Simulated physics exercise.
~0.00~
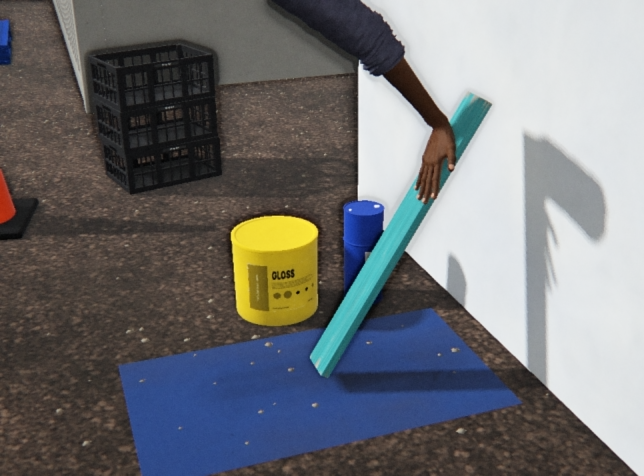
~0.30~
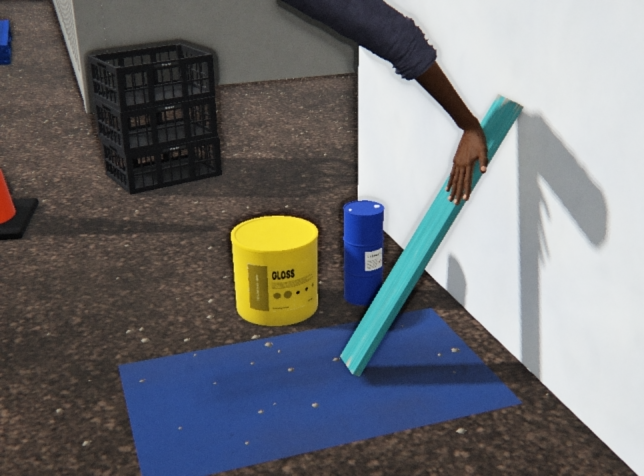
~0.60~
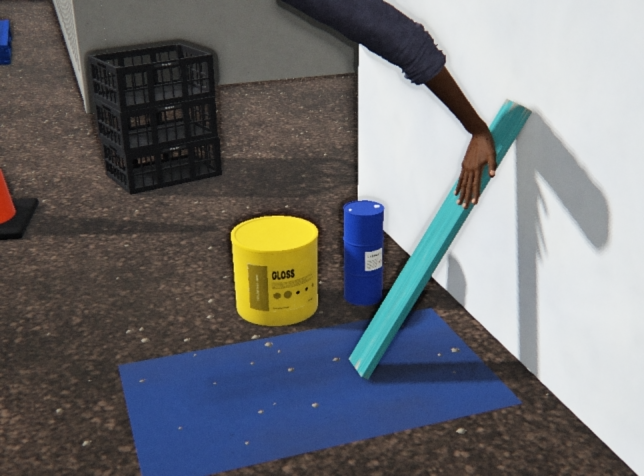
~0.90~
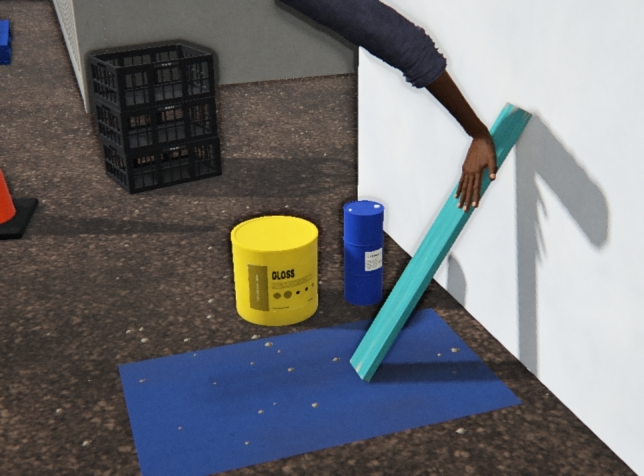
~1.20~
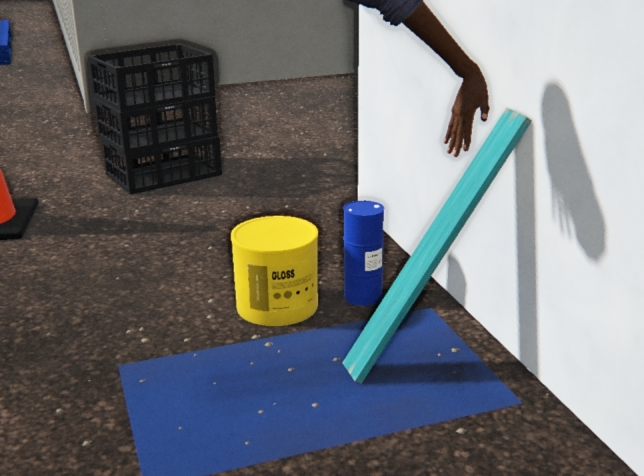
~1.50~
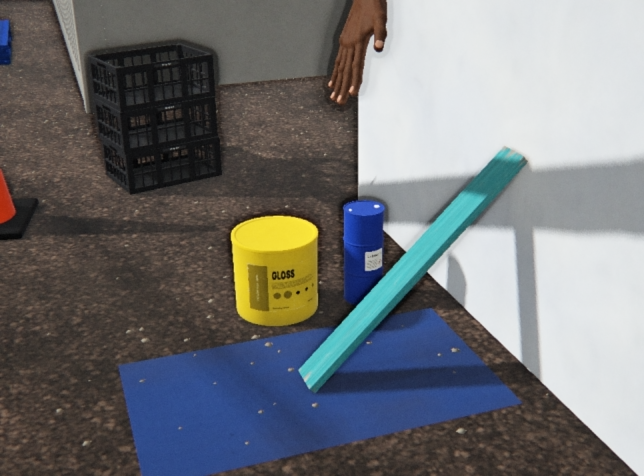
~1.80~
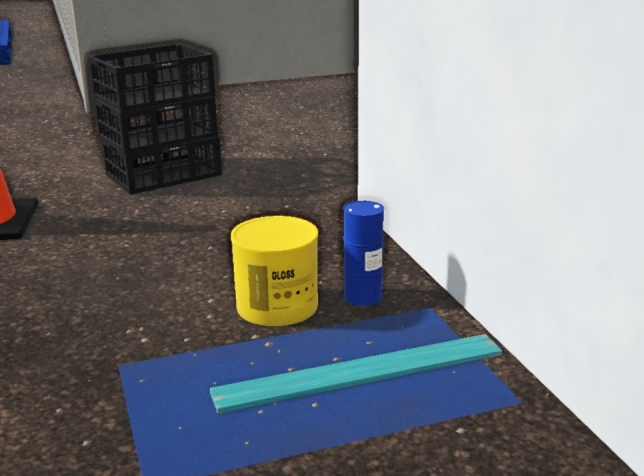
Beside a bare white wall, a hand leans a turquoise plank and lets go, the plank sliding down flat onto a blue mat.
